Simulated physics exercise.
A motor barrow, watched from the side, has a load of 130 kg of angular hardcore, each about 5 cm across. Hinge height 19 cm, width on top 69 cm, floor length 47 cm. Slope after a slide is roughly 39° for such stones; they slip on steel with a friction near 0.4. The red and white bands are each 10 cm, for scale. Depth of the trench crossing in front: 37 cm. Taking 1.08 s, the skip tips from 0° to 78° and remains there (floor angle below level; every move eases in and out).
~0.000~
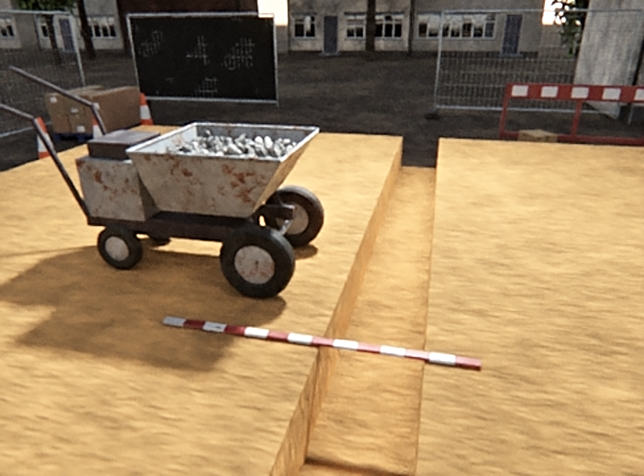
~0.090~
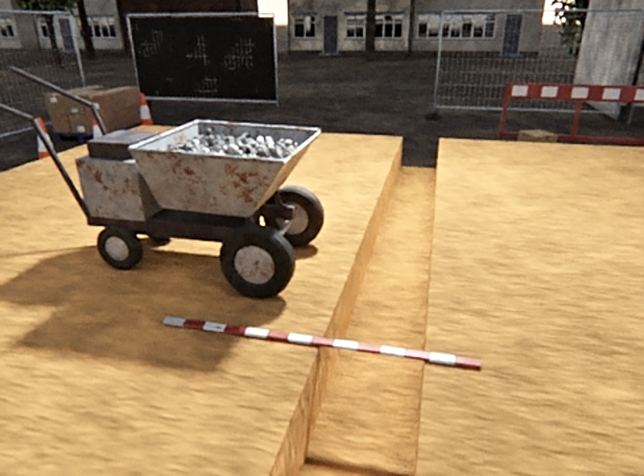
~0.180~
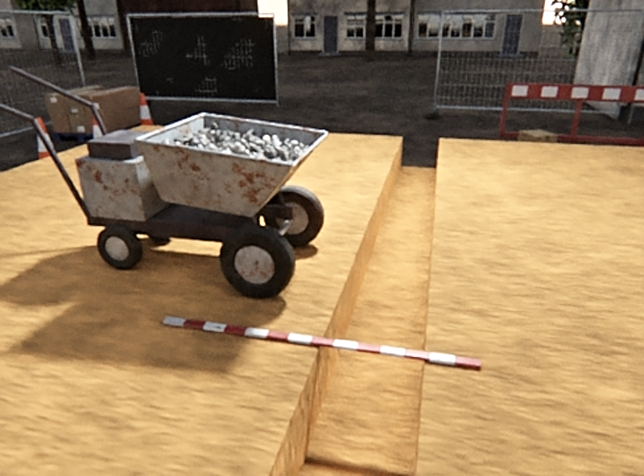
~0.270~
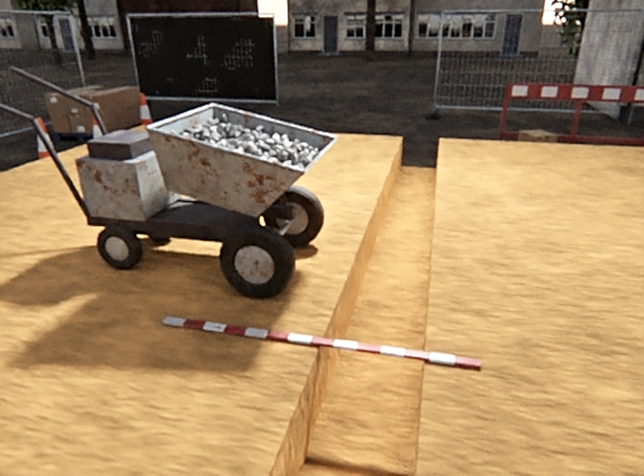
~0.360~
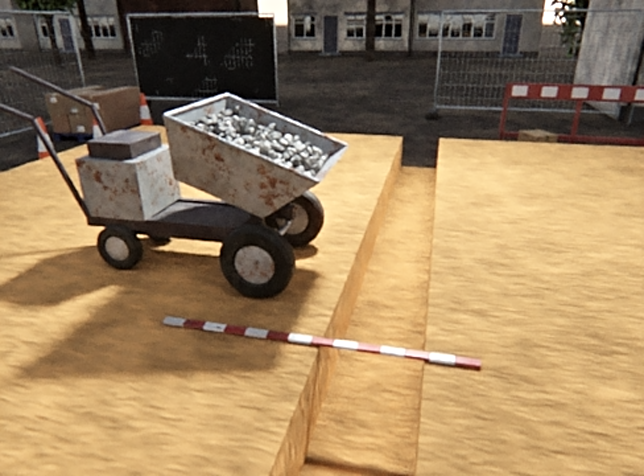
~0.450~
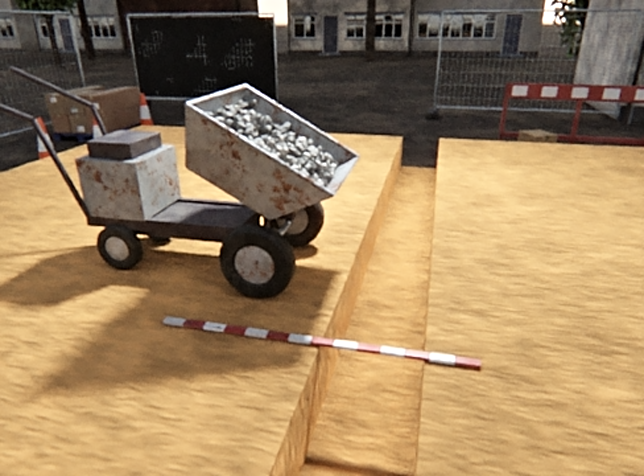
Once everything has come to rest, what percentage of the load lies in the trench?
94 %.
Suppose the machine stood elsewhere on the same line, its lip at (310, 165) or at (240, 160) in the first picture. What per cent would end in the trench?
Near 70 per cent from the first place, 100 from the second.
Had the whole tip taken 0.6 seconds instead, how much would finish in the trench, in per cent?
About 75%.
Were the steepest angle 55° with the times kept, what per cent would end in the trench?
In that case some 10 per cent.
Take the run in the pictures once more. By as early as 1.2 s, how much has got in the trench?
30 per cent, give or take.
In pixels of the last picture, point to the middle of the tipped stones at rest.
Centre estimate: Around (396, 325).
After 0.8 s the floor is at 66°; 100 % in the skip; the foremost stones are at (371, 231).
After 1.2 s the floor is at 78°; 69 % in the skip, 29 % in the trench, 2 % past the trench; the foremost stones are at (449, 278).
After 1.5 s the floor is at 78°; 33 % in the skip, 60 % in the trench, 6 % past the trench; the foremost stones are at (511, 293).
After 3.5 s the floor is at 78°; 0 % in the skip, 94 % in the trench, 6 % past the trench; the foremost stones are at (524, 298).
